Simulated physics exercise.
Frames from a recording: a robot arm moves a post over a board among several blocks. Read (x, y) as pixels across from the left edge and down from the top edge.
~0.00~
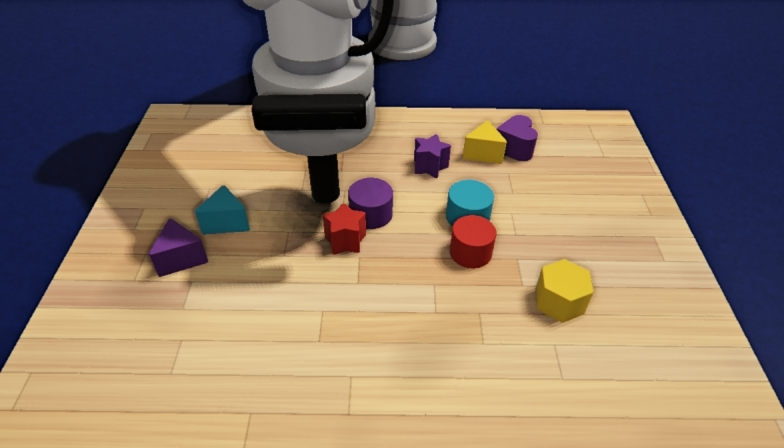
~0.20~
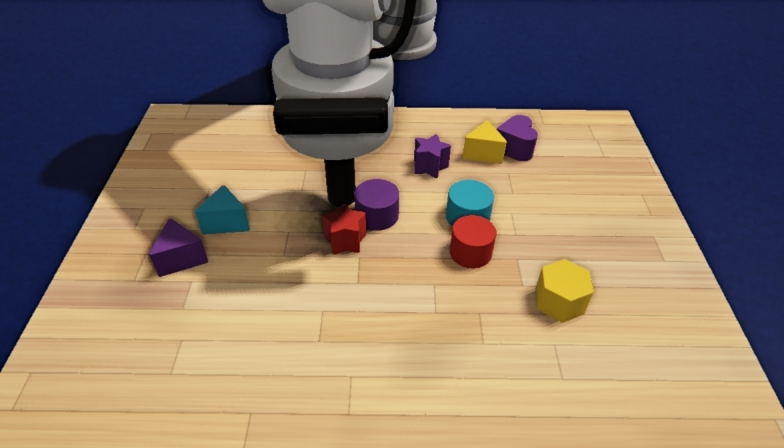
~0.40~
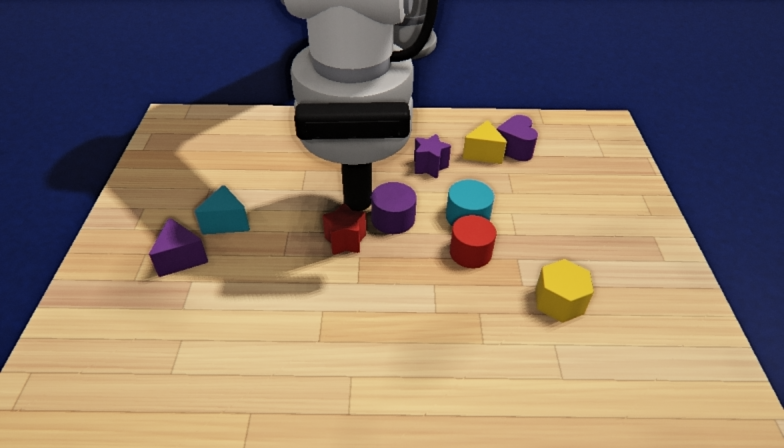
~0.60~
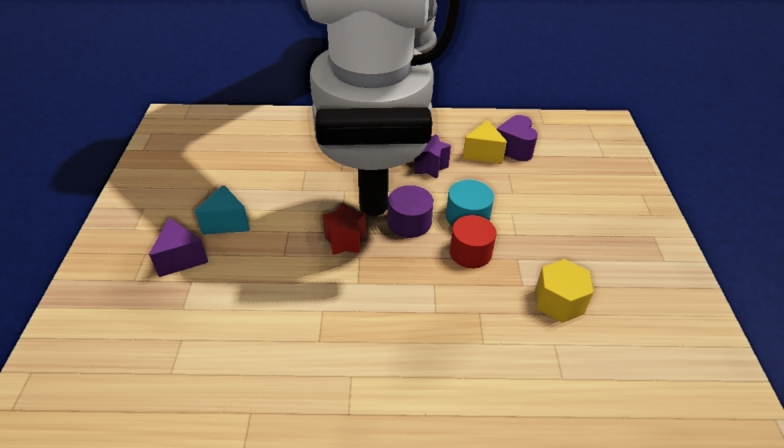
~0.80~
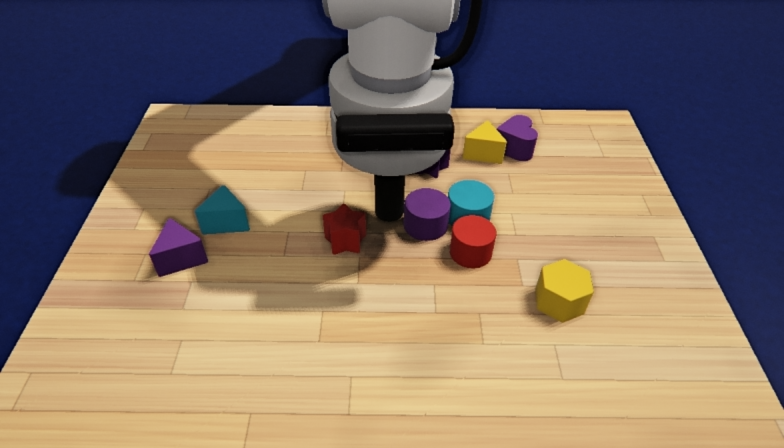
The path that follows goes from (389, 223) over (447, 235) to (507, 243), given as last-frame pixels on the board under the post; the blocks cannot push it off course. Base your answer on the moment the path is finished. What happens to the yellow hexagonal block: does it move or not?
Stays where it is.
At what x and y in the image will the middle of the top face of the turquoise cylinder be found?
At (525, 182).
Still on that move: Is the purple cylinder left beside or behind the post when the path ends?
No, I don't think so.
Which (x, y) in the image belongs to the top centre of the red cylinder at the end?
The answer is (513, 248).
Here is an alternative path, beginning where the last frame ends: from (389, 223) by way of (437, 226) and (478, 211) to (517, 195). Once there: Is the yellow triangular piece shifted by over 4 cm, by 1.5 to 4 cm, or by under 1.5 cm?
Distance: Below 1.5 cm.
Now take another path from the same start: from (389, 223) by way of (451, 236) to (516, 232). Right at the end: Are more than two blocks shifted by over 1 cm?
In short: Yes.
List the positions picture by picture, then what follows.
In the first picture, lower end of the post (326, 195), tops of blocks, purple cylinder (371, 191), turquoise cylinder (471, 194), red cylinder (475, 230), yellow hexagonal block (568, 279).
In the second picture, post (342, 198), purple cylinder (377, 193).
In the third picture, post (358, 202), purple cylinder (394, 196).
In the fourth picture, post (374, 207), purple cylinder (411, 199).
In the fifth picture, post (389, 212), purple cylinder (428, 202), turquoise cylinder (471, 194), red cylinder (475, 230), yellow hexagonal block (568, 279).
On the path given first. One third of the way, post (429, 221); purple cylinder (469, 209); turquoise cylinder (501, 190); red cylinder (494, 239).
Two thirds of the way, post (469, 227); purple cylinder (509, 213); turquoise cylinder (520, 184); red cylinder (510, 246).
At the end, post (510, 232); purple cylinder (547, 212); turquoise cylinder (525, 182); red cylinder (513, 248); yellow hexagonal block not moved.
